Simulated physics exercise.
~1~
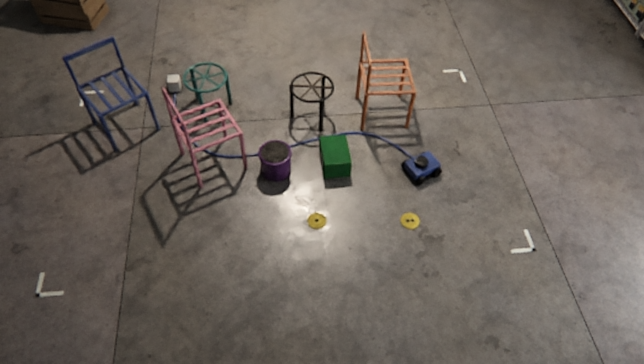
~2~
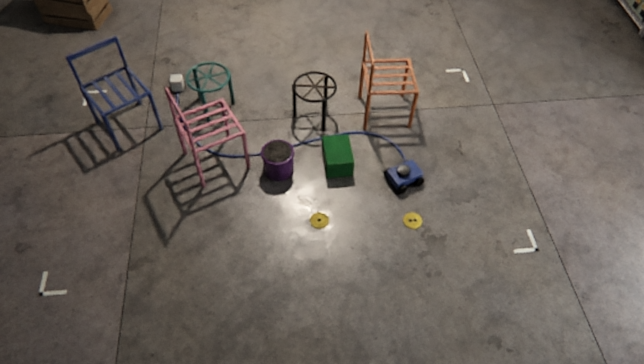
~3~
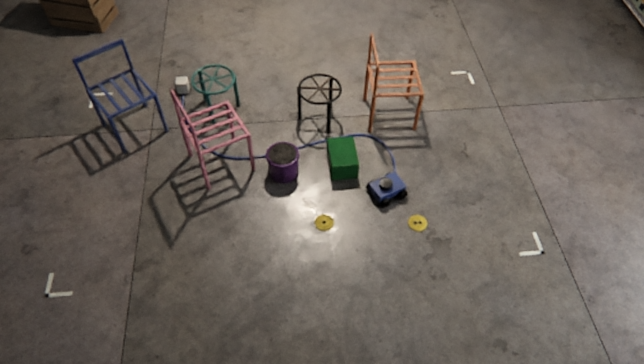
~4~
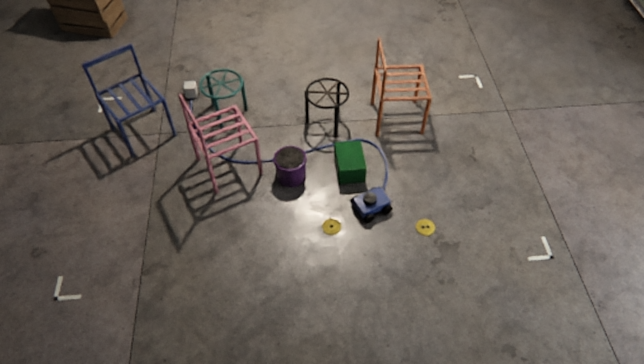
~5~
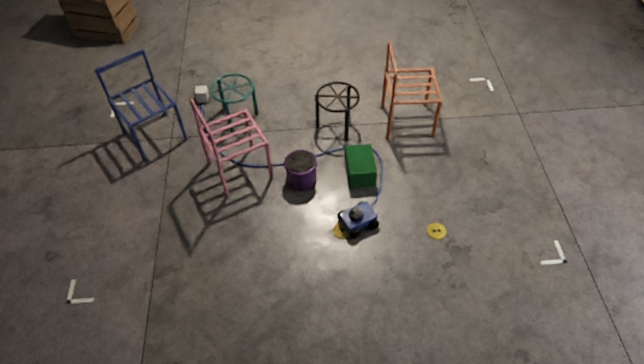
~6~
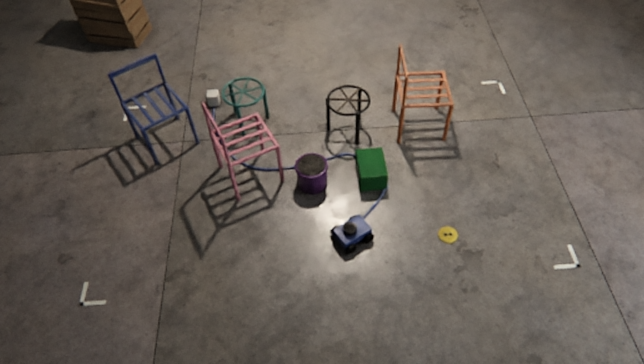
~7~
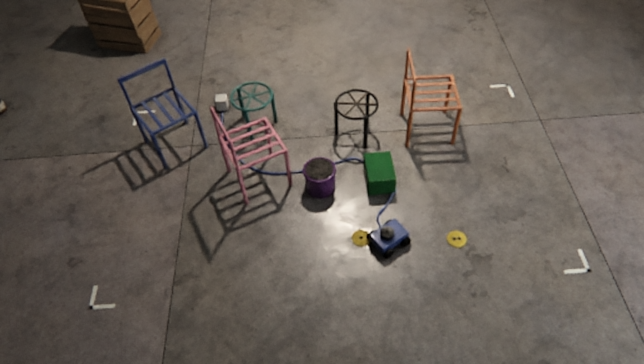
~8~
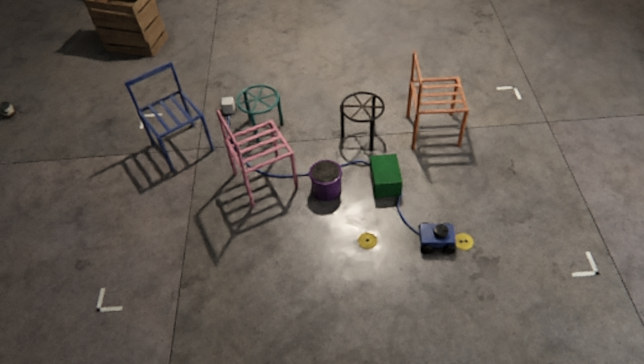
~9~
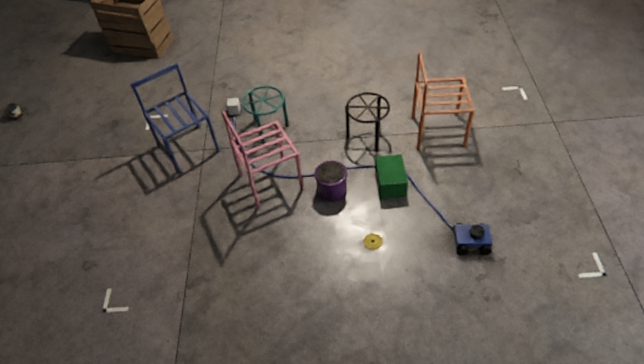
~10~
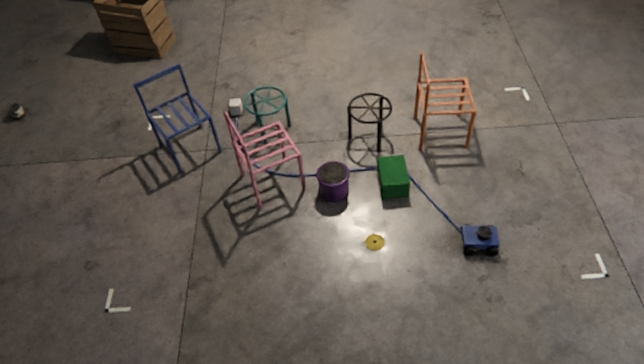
A small blue cart trailing a lead rolls down-left, then turns right and stops beyond the green carton.
